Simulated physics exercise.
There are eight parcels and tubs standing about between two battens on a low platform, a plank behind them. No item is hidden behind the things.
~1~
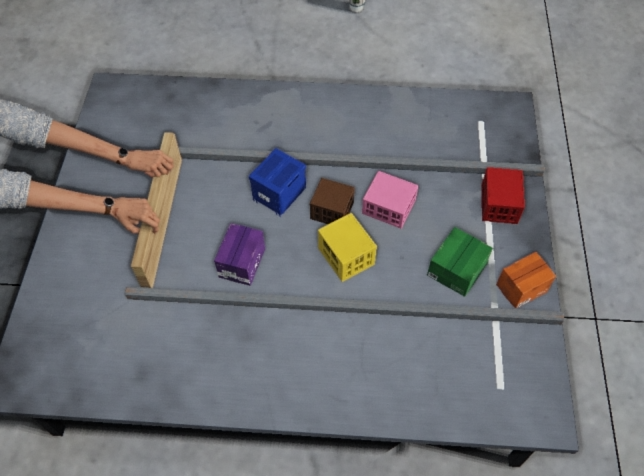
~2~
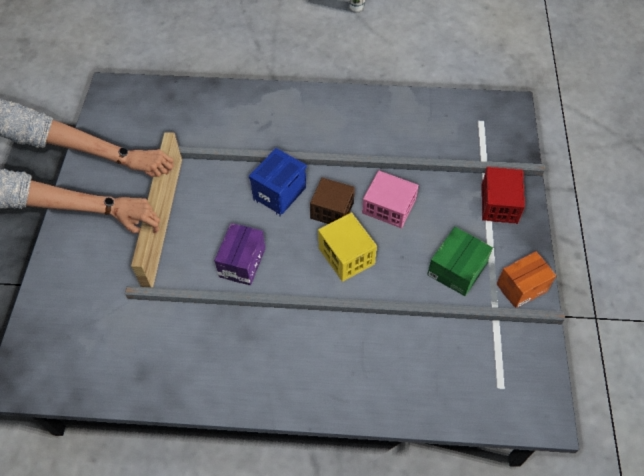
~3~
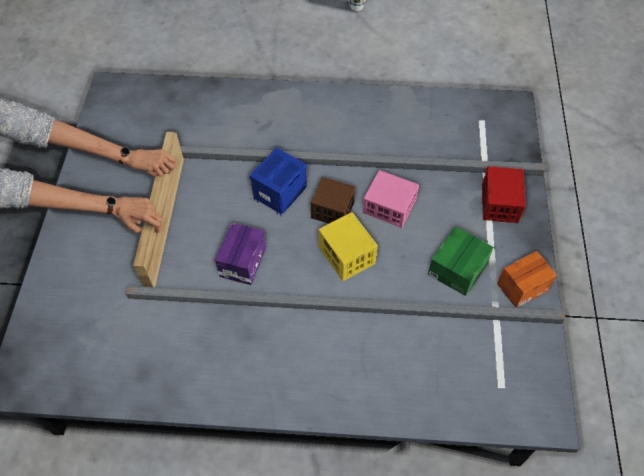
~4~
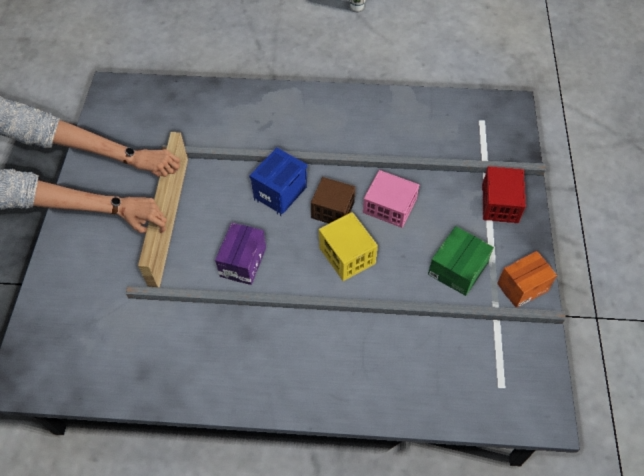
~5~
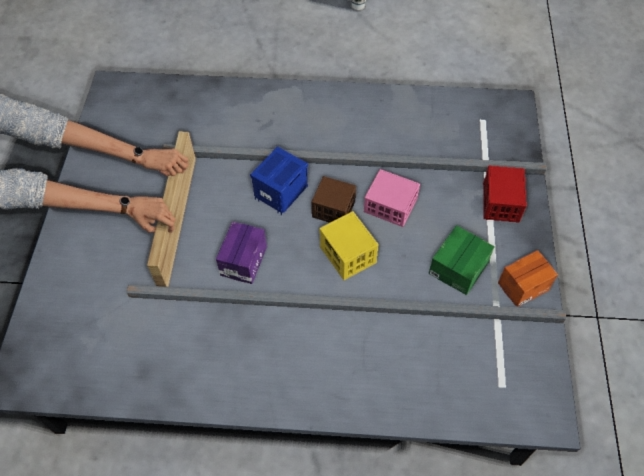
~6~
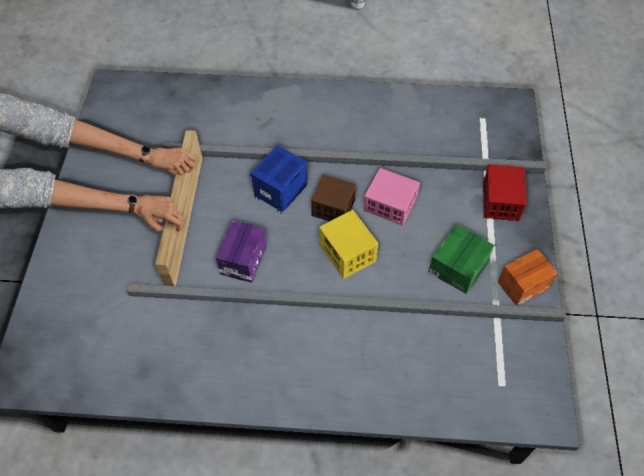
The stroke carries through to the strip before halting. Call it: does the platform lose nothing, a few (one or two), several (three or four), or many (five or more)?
It loses several, three or four.
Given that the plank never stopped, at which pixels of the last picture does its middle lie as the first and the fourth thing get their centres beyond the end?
At (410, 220) for the first, at (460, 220) for the fourth.
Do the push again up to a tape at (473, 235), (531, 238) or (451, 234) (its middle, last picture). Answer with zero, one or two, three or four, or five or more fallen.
In the order of the places given: 3 or 4; five or more; either one or two.
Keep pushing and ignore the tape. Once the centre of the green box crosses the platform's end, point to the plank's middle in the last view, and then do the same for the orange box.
The middle is at (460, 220) when it's the green box, and at (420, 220) when it's the orange box.
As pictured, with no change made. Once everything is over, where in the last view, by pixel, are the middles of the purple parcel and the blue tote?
Middles: Around (514, 264) and around (510, 182).
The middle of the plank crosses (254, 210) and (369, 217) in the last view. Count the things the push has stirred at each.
Counting first: 2, next 7.
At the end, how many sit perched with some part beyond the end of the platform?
You'd get 2.
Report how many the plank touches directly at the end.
2.
Early on, none off yet; orange box at rest near (527, 278); red crate at rest near (504, 193); green box at rest near (461, 259).
A while later, none off yet; orange box travelled a little near (537, 278); red crate travelled a little near (528, 192); green box travelled about its own width near (492, 255).
Finally, the number that fall off is three or four; lost, pink crate, green box, red crate and orange box.
